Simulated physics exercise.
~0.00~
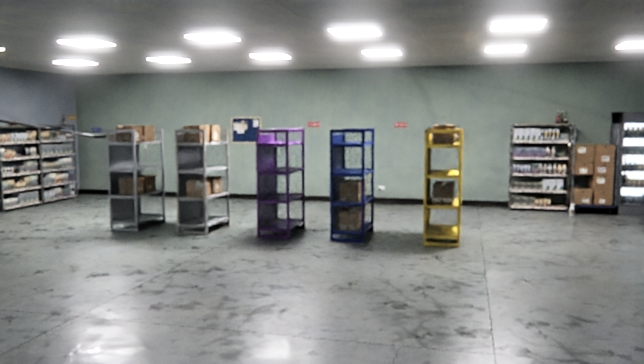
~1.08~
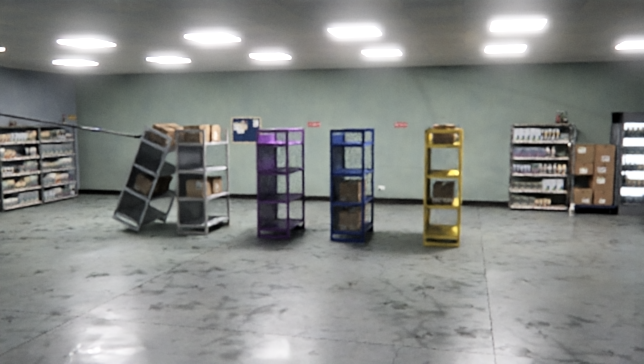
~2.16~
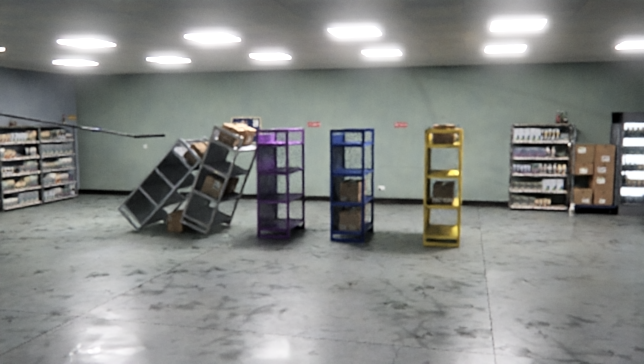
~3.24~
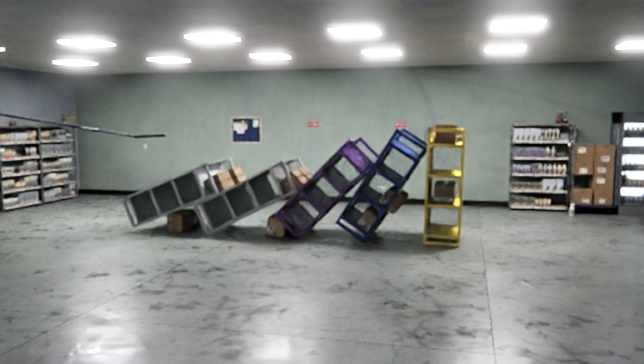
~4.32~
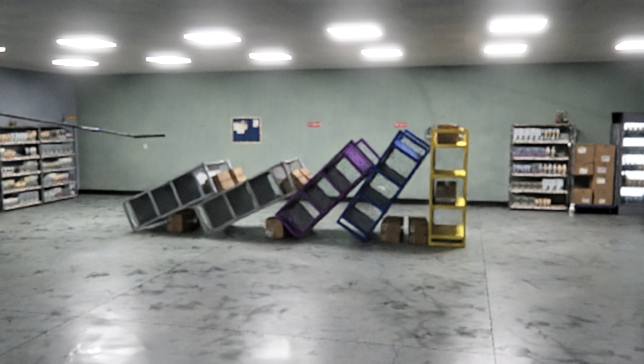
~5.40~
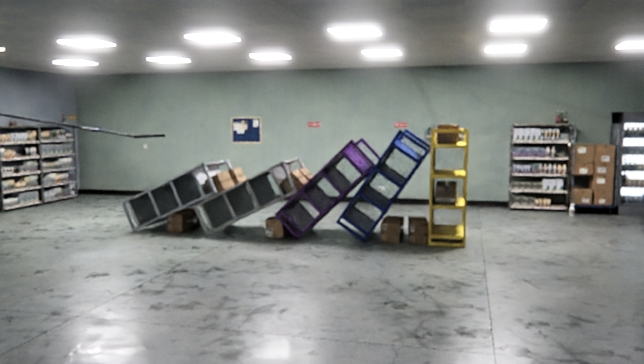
The footage shows a pole pushing the leftmost of five shelving units, which tips right and sets off a chain of leaning units as boxes spill. The two gray units, the purple and the blue end up tilted, with the blue resting against the yellow, which stays standing.
